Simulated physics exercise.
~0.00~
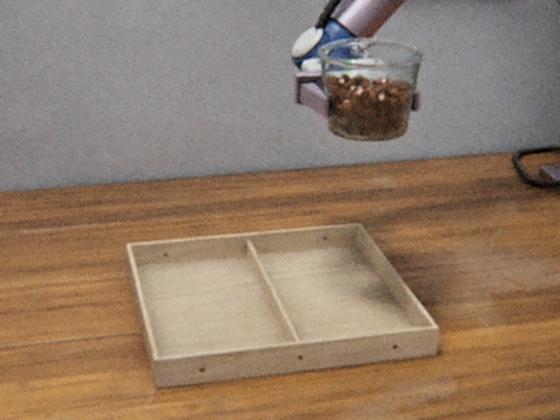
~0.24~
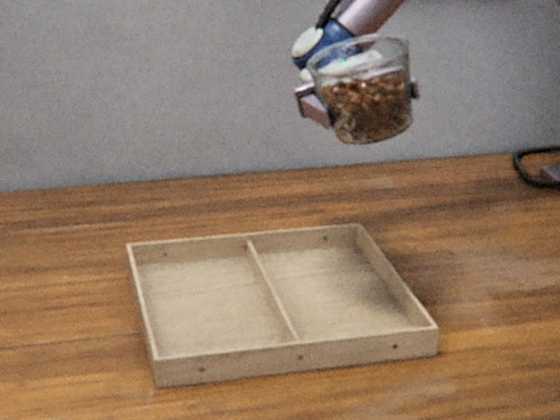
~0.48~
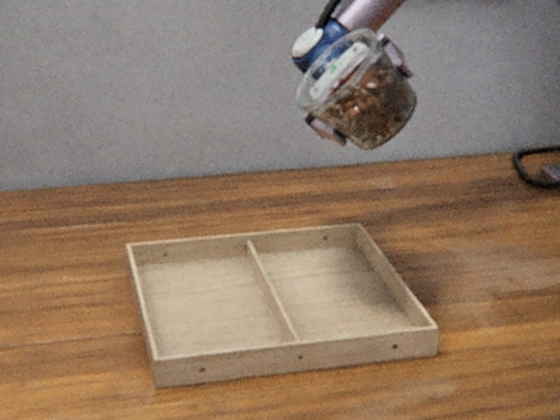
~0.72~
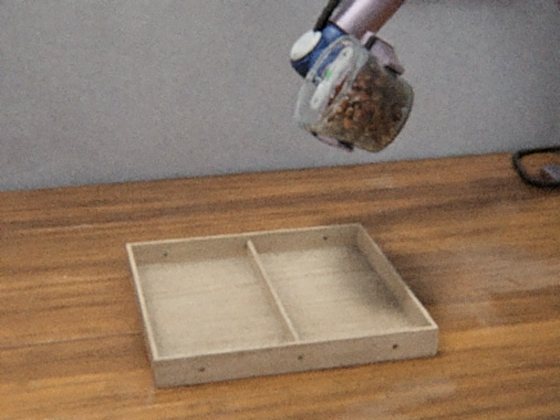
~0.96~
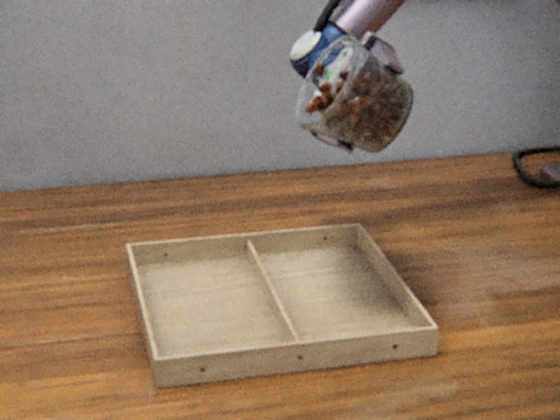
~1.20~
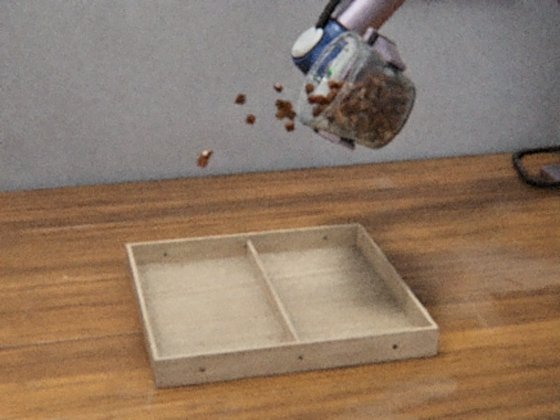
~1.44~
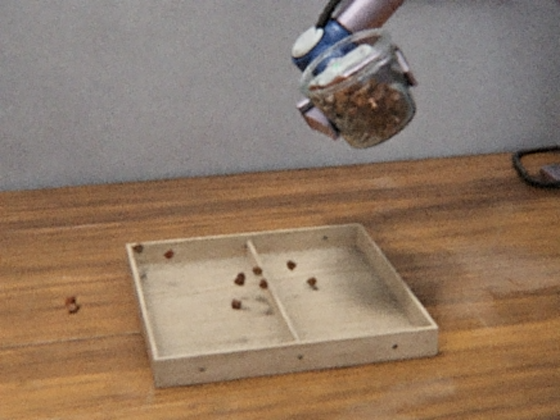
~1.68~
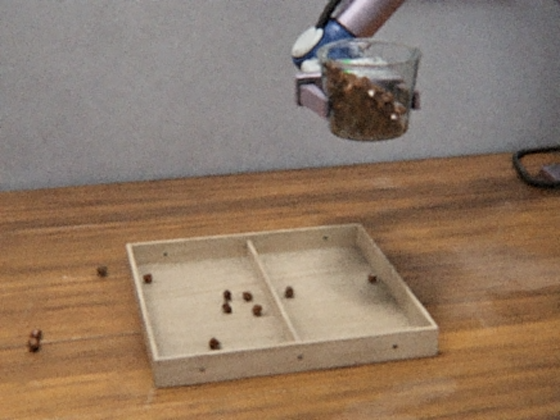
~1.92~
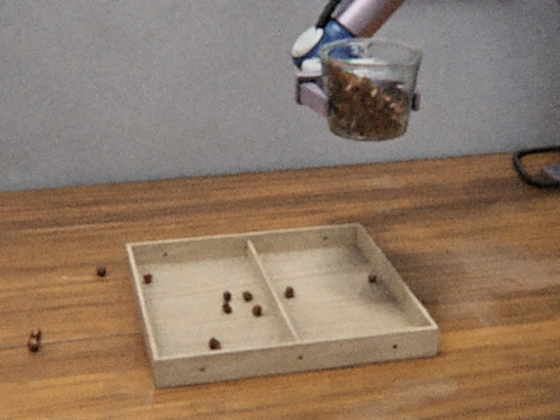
Above a wooden table, a robot arm tipped a clear cup of brown pellets to the left and spilled a few over a divided tray, then turned it upright, still mostly full, leaving pellets scattered in both sections and a few on the table.
